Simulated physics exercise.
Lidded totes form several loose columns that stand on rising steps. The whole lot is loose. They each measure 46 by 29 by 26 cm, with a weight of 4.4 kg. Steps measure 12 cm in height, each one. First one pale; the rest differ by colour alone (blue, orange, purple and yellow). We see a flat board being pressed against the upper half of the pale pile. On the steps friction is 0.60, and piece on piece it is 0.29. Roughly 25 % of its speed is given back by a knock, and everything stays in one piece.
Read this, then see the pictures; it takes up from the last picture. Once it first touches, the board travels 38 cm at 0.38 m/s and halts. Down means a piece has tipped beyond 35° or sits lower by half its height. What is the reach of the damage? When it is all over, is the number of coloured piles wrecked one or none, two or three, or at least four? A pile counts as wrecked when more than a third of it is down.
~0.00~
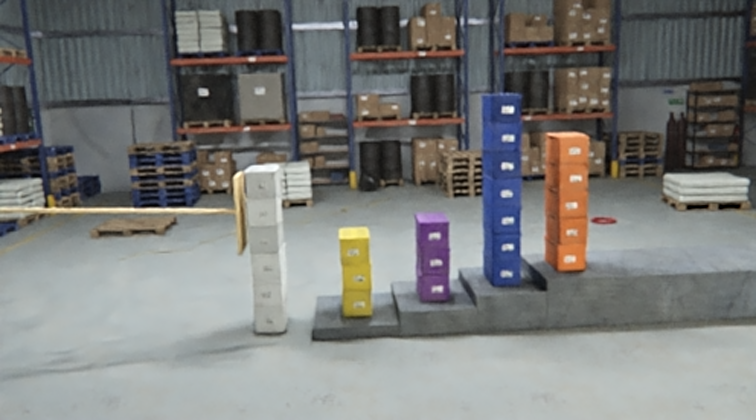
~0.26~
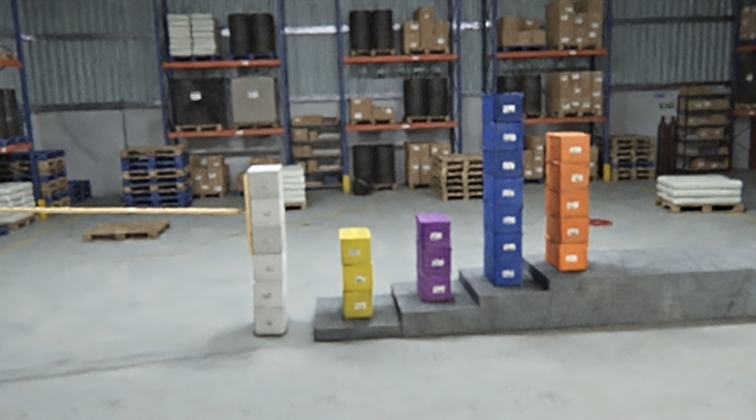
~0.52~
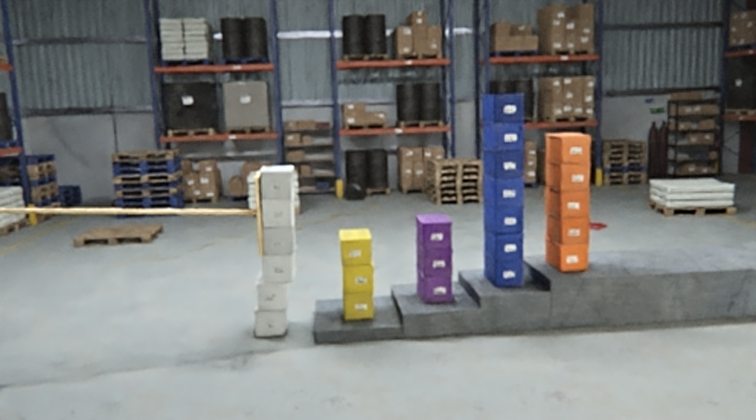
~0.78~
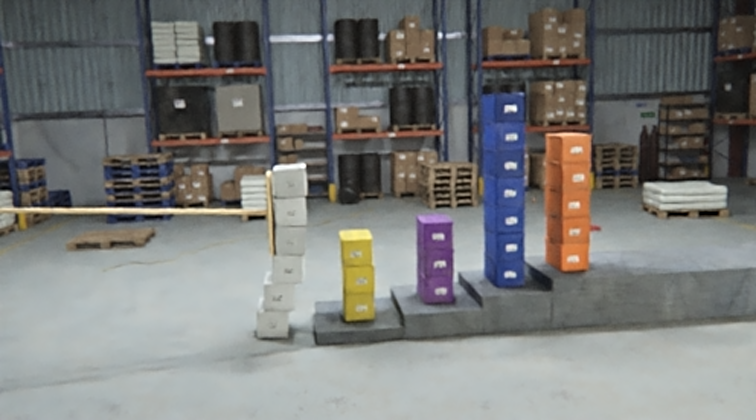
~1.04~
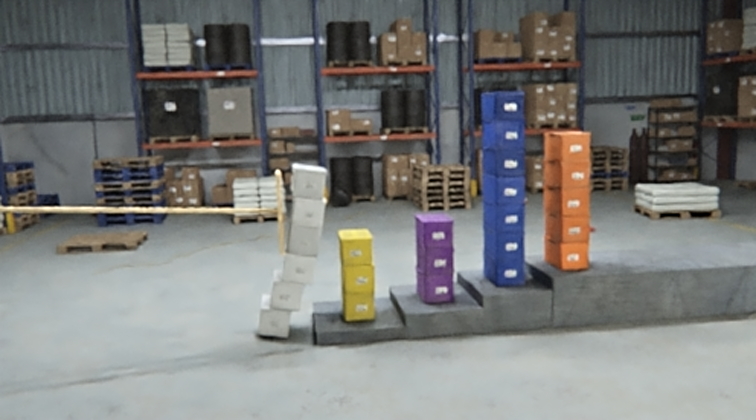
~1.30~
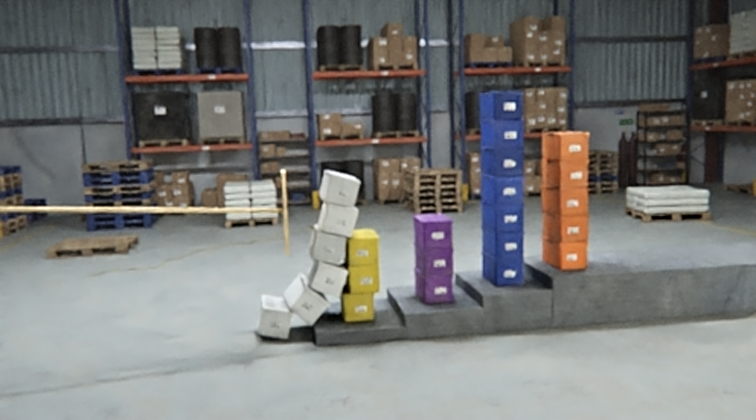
The wreck count is one or none.
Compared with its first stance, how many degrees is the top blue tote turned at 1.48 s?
0°.
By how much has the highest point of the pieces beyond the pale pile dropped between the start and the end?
By about 0 cm, start to end.
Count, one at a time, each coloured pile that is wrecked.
Count: 1.
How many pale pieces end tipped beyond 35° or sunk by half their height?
5.
Around 1.48 s, 4 of the pale pile down; none of the 18 other totes down, 3 disturbed; top yellow tote tipped 9°.
Around 1.78 s, 5 of the pale pile down; 2 of the 18 other totes down; top yellow tote tipped 40°, 18 cm lower; top purple tote displaced 22 mm.
Finally (2.7 s), 5 of the pale pile down; 2 of the 18 other totes down; top yellow tote tipped 45°, 21 cm lower; top blue tote unmoved. Wrecked, yellow. Seen by the last camera, middles, top yellow tote near (410, 266), top blue tote near (501, 106).
